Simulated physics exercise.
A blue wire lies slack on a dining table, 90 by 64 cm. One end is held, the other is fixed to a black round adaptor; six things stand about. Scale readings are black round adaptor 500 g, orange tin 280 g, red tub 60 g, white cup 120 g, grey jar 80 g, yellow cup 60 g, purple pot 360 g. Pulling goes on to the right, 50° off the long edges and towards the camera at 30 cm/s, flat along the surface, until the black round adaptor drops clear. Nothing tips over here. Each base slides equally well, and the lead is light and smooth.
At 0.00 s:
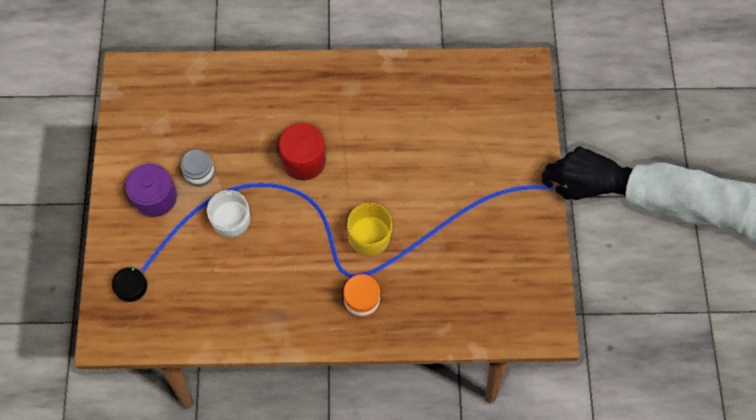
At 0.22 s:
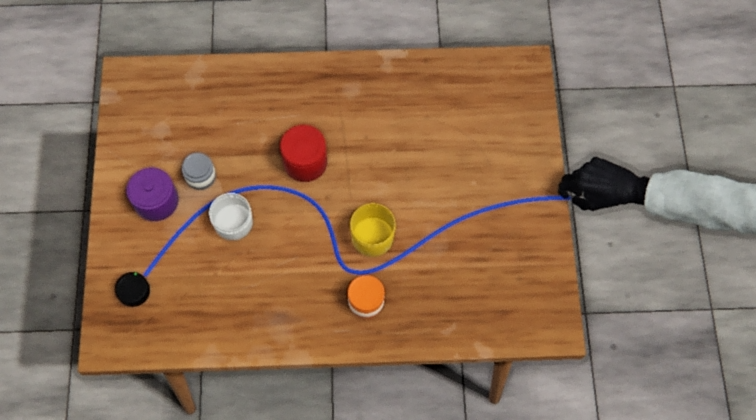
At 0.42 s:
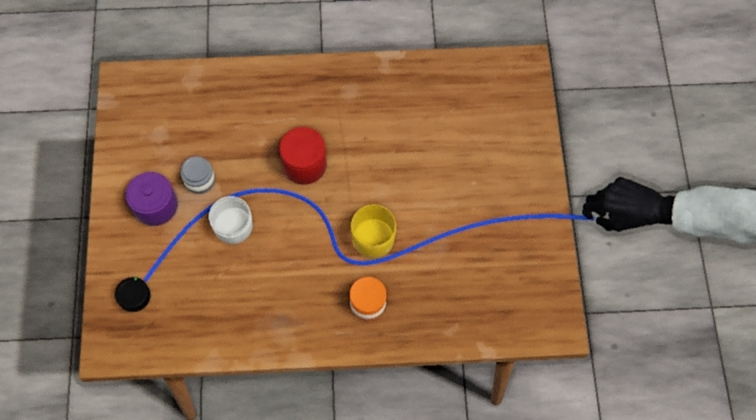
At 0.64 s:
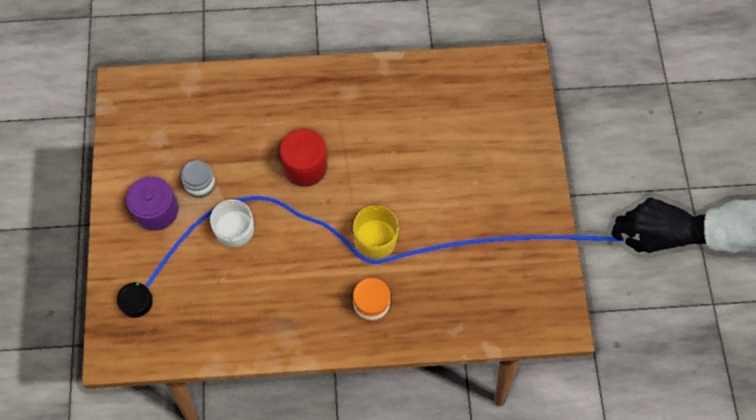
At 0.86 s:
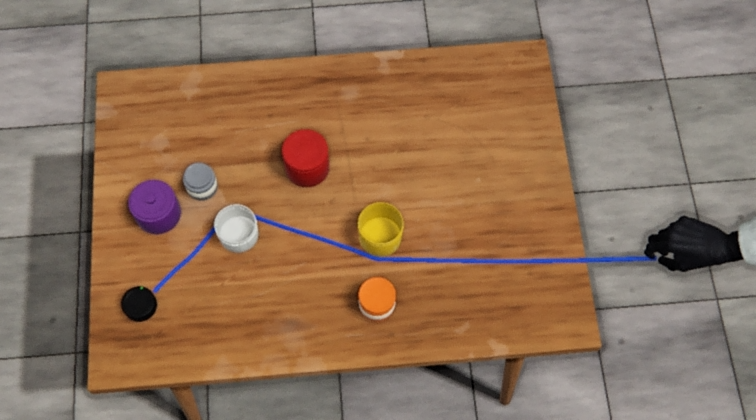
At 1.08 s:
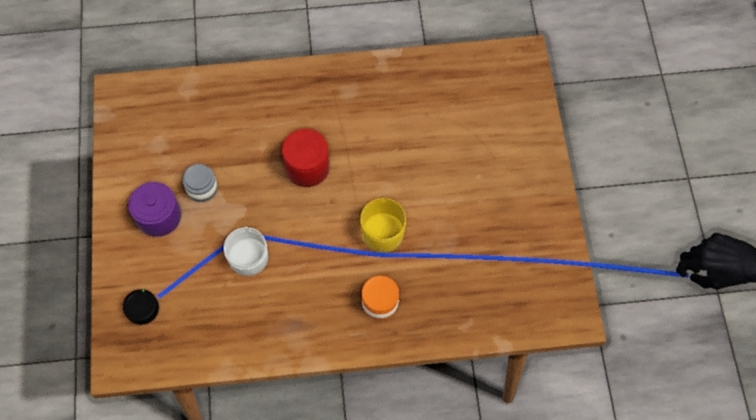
A black-gloved hand pulled a blue wire to the right across a wooden table, drawing out its curves until it tightened against the white and yellow cups and dragged the white one toward the viewer.
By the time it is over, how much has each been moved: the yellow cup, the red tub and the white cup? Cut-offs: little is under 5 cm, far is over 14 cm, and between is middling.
Yellow cup: Little. Red tub: Little. White cup: Far.
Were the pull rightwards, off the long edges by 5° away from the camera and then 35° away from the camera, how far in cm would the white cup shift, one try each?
In turn about 20 cm, 14 cm.
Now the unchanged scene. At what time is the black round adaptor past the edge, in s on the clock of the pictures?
It goes at about 4.0 seconds.
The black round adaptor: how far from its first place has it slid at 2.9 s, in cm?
Roughly 40 cm.
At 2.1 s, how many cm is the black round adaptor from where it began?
Some 18 cm.
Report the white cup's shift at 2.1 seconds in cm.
By then it has gone around 22 cm.
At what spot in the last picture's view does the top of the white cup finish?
Near (274, 335).
After 2.1 s the black round adaptor has slid 18 cm; shifted so far, white cup 22 cm.
After 2.9 s the black round adaptor has slid 40 cm; shifted so far, white cup 22 cm, orange tin 2 cm.
After 3.7 s the black round adaptor has slid 62 cm; shifted so far, white cup 22 cm, orange tin 4 cm.
After 4.4 s the black round adaptor is off the top; shifted so far, white cup 22 cm at (274, 335), orange tin 4 cm, yellow cup 1 cm at (383, 219), red tub 0 cm at (305, 148).
